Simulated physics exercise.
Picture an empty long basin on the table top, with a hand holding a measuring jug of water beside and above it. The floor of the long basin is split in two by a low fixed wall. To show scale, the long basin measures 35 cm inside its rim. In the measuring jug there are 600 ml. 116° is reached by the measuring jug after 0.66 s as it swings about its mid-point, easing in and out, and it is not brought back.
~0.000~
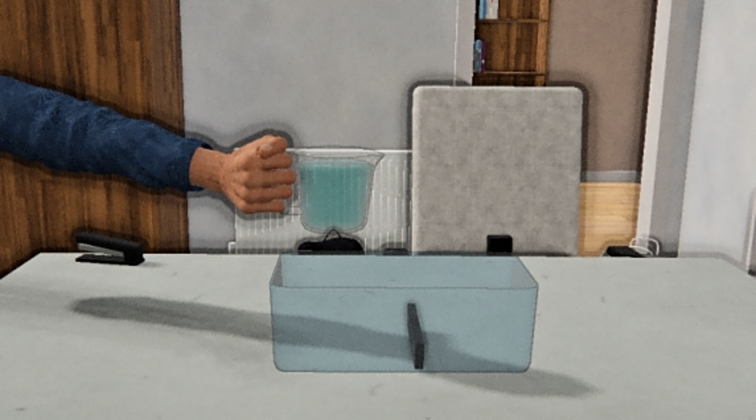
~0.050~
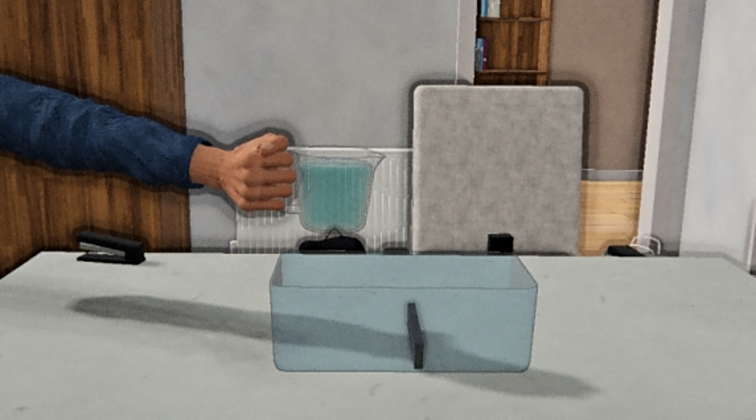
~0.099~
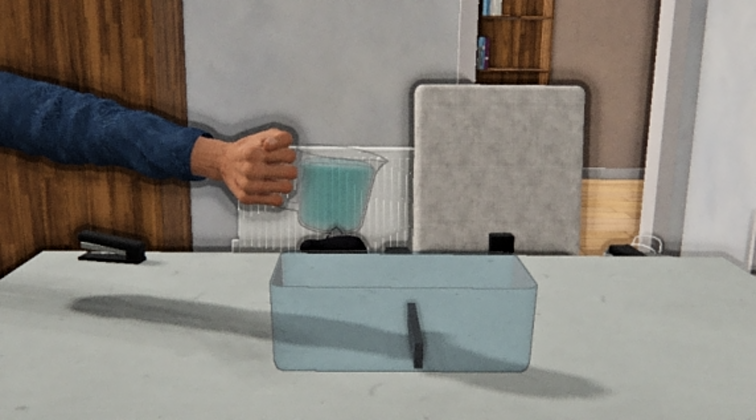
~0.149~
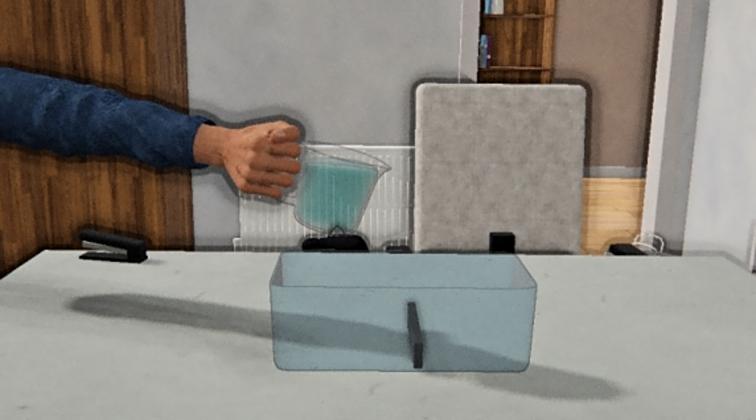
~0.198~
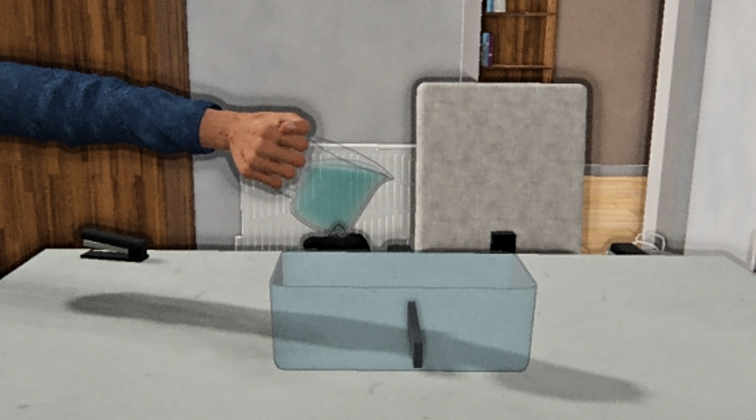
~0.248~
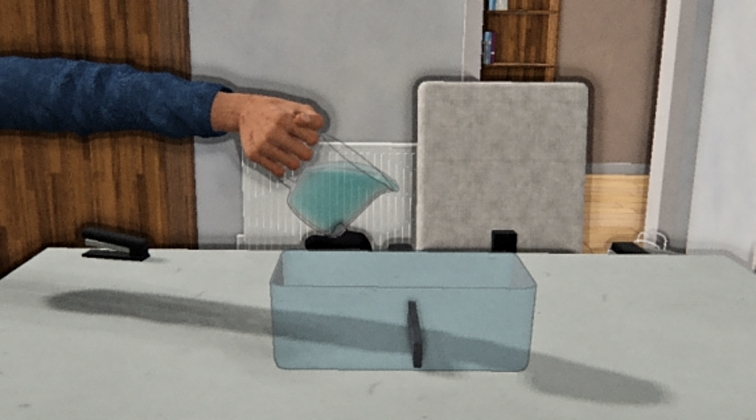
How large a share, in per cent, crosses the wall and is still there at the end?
A share of about 44 per cent.
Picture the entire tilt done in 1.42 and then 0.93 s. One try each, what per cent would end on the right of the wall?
The first try gives around 70 percent, the second around 60 percent.
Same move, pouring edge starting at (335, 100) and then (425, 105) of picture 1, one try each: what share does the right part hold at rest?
Try 1: 10 %; try 2: 85 %.
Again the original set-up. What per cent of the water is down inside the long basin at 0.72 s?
That comes to about 94 percent.
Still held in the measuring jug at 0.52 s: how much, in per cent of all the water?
I'd estimate some 36 % remains.
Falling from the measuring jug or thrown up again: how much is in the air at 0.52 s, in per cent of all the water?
It comes to roughly 22 per cent.
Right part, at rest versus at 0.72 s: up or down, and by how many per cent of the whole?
It ends up higher by roughly 2.
After 0.52 s the tilt is 104° and 37 per cent is still to pour, 11 is left of the wall and 30 right of it.
After 0.72 s the tilt is 116° and 3 per cent is still to pour, 51 is left of the wall and 43 right of it.
After 0.93 s the tilt is 116° and 0 per cent is still to pour, 54 is left of the wall and 44 right of it.
After 1.16 s the tilt is 116° and 0 per cent is still to pour, 54 is left of the wall and 44 right of it.
In the end 54 per cent lies left of the wall, 44 right of it and 1 outside.
